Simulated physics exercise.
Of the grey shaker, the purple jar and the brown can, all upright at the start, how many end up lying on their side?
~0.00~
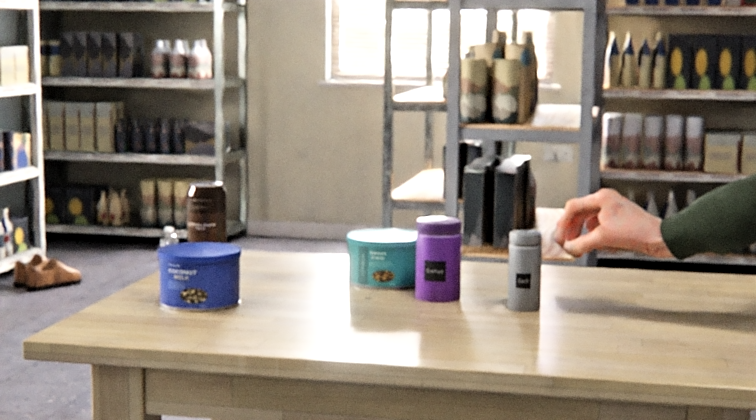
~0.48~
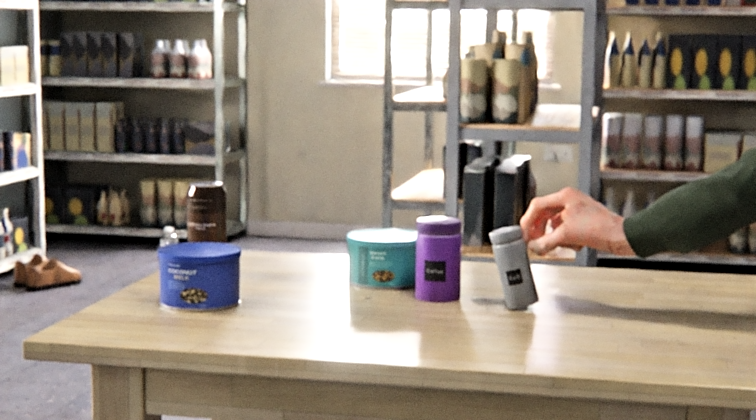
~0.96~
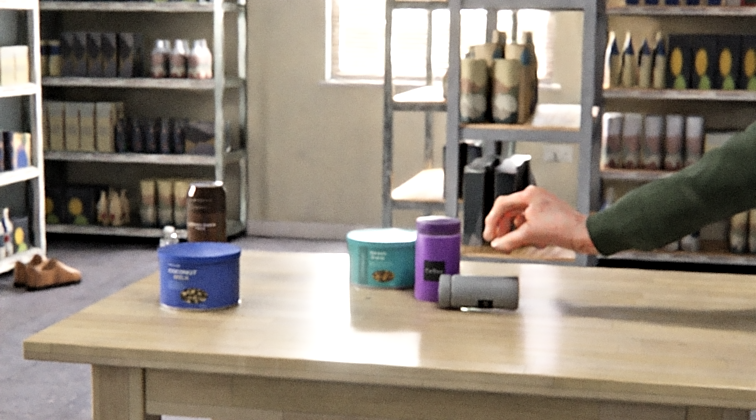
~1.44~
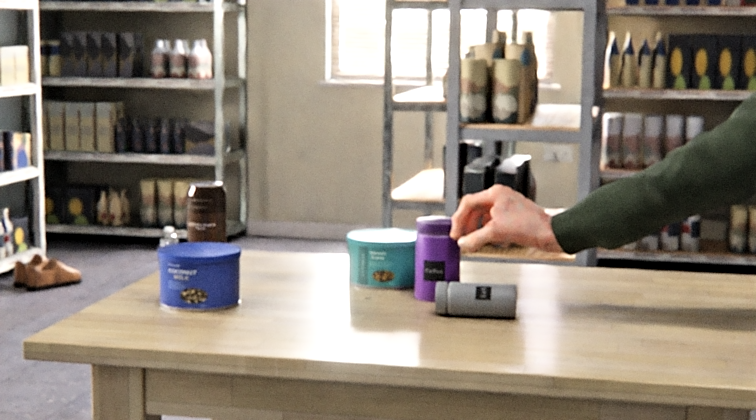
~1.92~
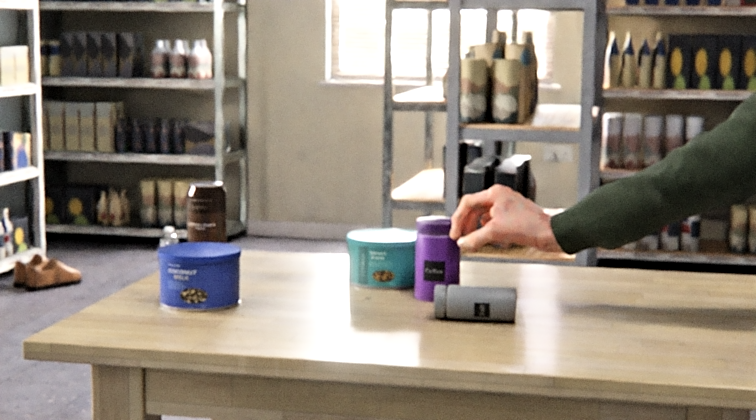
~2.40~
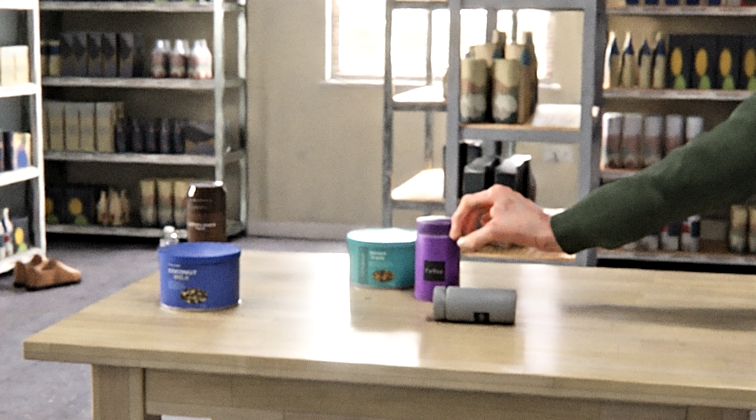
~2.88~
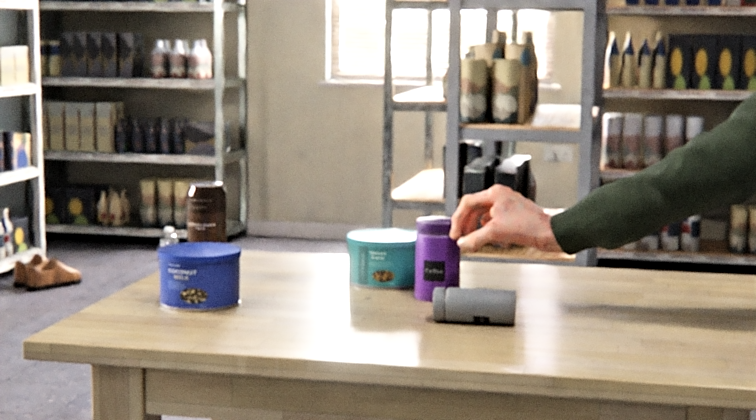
One of them ends up on its side, the grey shaker. The purple jar and the brown can are still standing.
